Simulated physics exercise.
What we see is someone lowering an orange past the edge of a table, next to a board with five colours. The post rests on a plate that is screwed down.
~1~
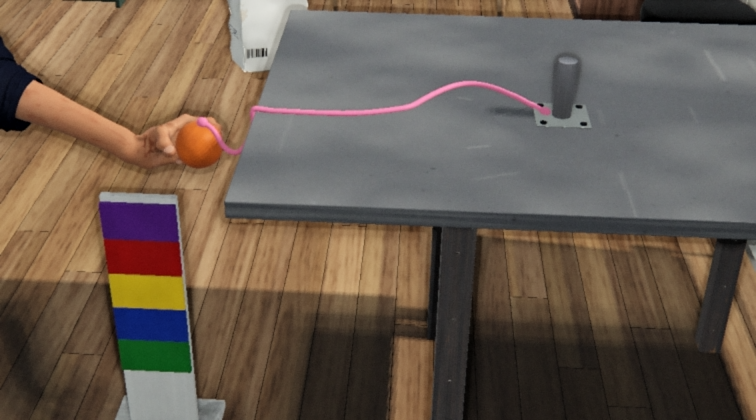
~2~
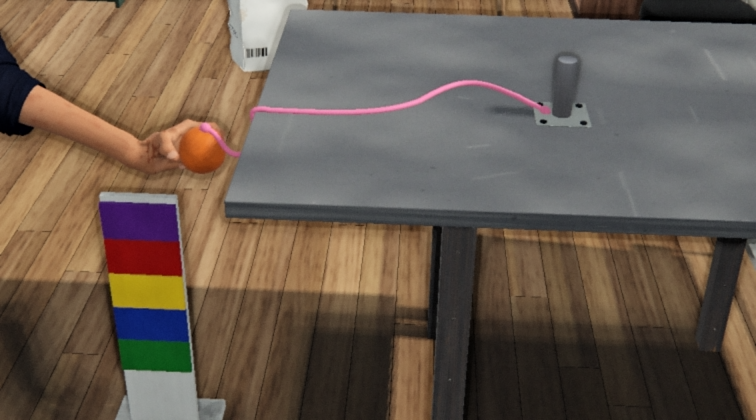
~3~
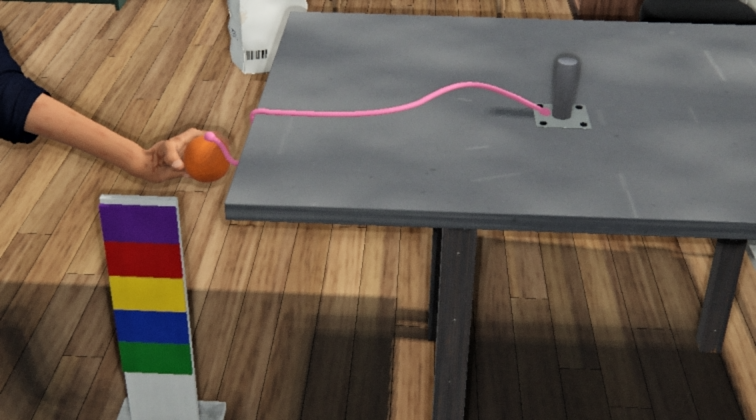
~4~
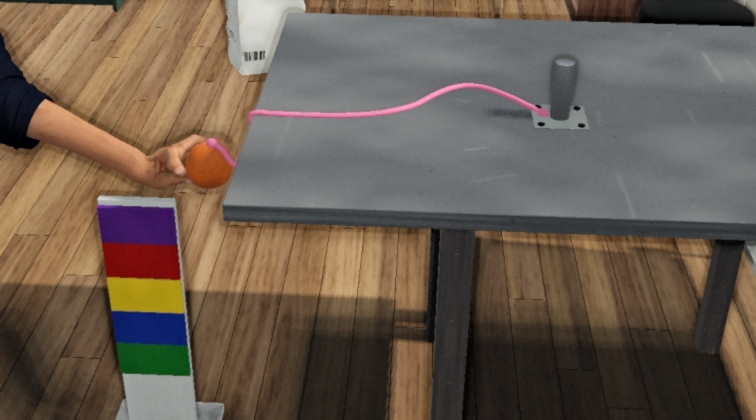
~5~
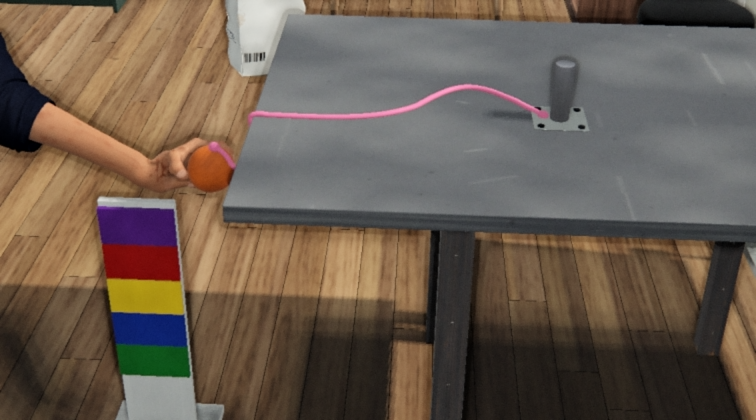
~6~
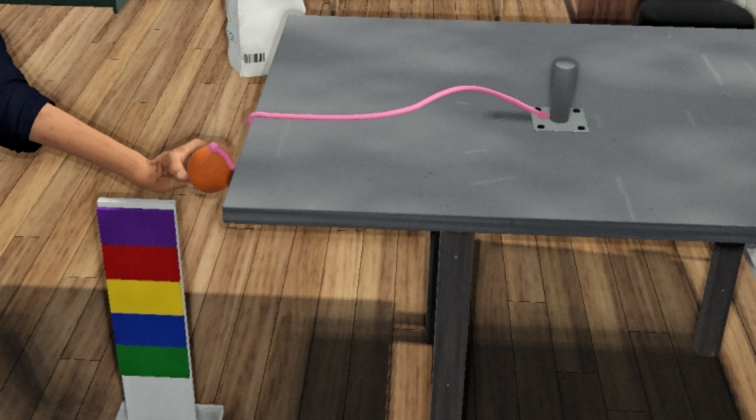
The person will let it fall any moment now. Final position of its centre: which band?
Band: Red.
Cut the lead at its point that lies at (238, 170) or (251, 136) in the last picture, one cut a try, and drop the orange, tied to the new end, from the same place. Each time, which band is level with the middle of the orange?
First try: Purple; second try: No band.
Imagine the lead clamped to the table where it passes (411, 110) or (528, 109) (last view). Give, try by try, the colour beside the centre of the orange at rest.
For the first place it's purple, and for the second red.
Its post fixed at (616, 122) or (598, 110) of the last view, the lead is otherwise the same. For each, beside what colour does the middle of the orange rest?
It comes out purple the first time and purple the second time.
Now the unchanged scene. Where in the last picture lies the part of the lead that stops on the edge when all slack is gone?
You'll find it somewhere near (305, 118).
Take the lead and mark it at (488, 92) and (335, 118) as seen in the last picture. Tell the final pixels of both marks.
Point one to (464, 113), point two to (282, 102).
Soon after, orange near (232, 255); level with red.
After that, orange near (288, 253); level with red.
And then, orange near (269, 265); level with red.
In the end, orange near (260, 264); level with red. Its middle rests at the red band.
